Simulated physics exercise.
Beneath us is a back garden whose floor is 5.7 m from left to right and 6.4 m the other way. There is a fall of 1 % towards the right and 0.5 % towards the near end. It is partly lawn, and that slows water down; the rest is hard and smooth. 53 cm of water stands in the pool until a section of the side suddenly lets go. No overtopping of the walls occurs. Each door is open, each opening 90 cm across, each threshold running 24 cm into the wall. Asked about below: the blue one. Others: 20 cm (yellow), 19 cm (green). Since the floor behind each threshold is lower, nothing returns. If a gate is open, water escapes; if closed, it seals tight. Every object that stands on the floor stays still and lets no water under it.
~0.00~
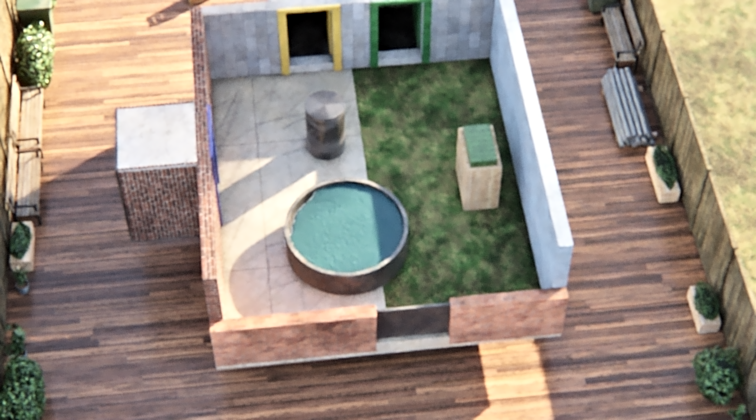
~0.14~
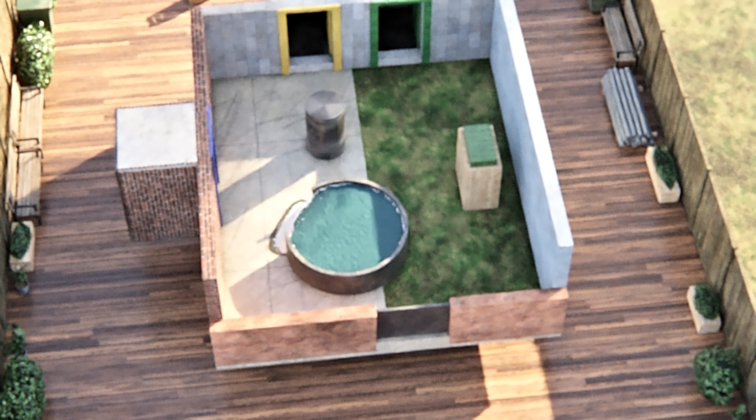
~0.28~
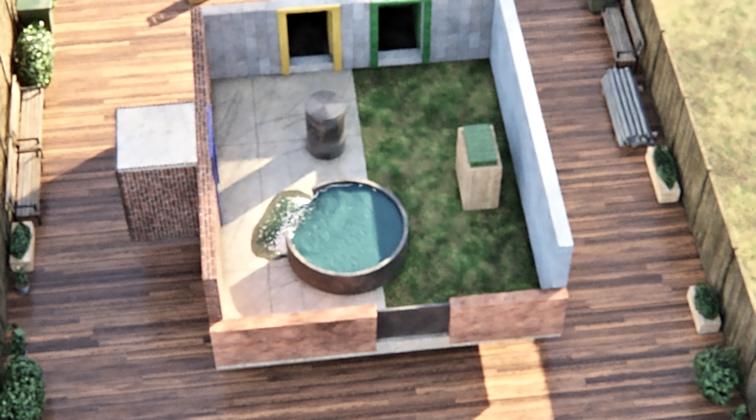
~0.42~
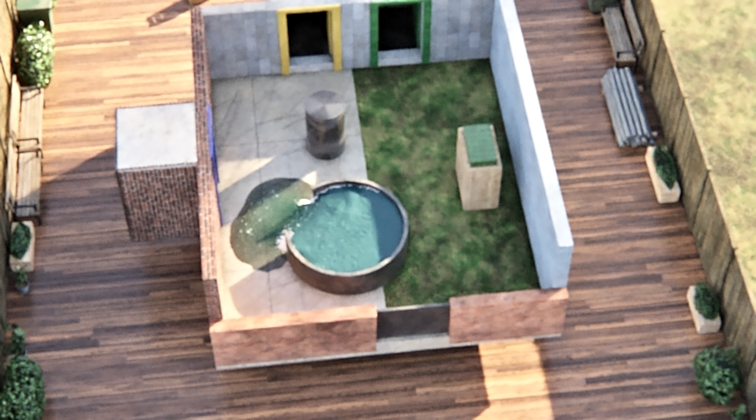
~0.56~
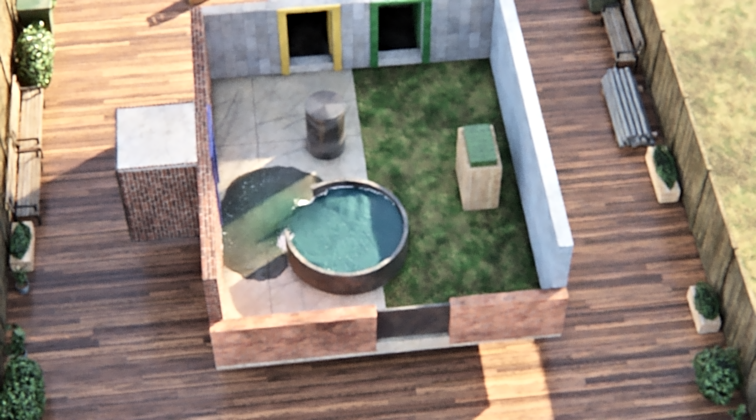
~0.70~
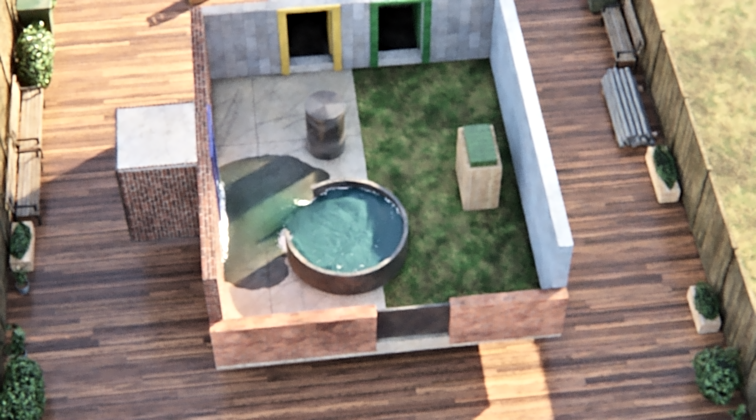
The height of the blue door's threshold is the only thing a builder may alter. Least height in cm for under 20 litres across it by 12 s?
Roughly 22 cm.
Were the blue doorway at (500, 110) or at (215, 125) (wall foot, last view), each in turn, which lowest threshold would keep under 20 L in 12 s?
7.0 and 7.5 cm.
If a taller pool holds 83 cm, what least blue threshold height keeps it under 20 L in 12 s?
The step would need to be some 38 cm high.
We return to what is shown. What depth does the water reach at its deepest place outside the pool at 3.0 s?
I'd estimate roughly 26 cm.
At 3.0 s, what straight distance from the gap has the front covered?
About 4.2 m.
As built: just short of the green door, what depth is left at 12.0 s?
A ruler would read roughly 5.5 cm.
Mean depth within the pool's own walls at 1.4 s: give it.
Average depth: Approx. 36 cm.
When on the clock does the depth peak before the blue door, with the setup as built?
I'd guess close to 1.6 seconds.
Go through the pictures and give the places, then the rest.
The pool at (346, 228) is whole and still, 53 cm deep; the blue door at (214, 168) is dry, in the first frame.
The gap is at (295, 222), the front 0.3 m out at a hidden place; the back of the pool holds 53 cm, in the second frame.
The gap is at (295, 223), the front 0.7 m out at (257, 230); the back of the pool holds 53 cm, in the third frame.
Water pours out at (295, 223) and has run 1.1 m, to (257, 190); about 6 cm deep outside, 53 cm at the back, in the fourth frame.
Water pours out at (295, 223) and has run 1.5 m, to (237, 182); about 5 cm deep outside, 53 cm at the back, in the fifth frame.
Water pours out at (295, 223) and has run 2.0 m, to (218, 174); about 5 cm deep outside, 53 cm at the back; water is at the blue door at (214, 168), in the sixth frame.
After 1.4 s water covers 20 % of the floor, deepest (30 cm) near (222, 231); 25 cm at the blue door, 38 litres in over its 10 cm threshold.
After 3.0 s water covers 35 % of the floor, deepest (26 cm) near (212, 82); 18 cm at the blue door, 145 litres in over its 10 cm threshold.
After 12.0 s water covers 100 % of the floor, deepest (8 cm) near (504, 148); 3 cm at the blue door, 181 litres in over its 10 cm threshold.
At the blue door as built, the water arrived by 0.7 s and peaked near 26 cm at 1.6 s.
Run again over the same 12 s with other heights there, 40 litres in over 19.5 cm, 5 litres over 26.5 cm. The limit of 20 litres is kept from about 22 cm up.
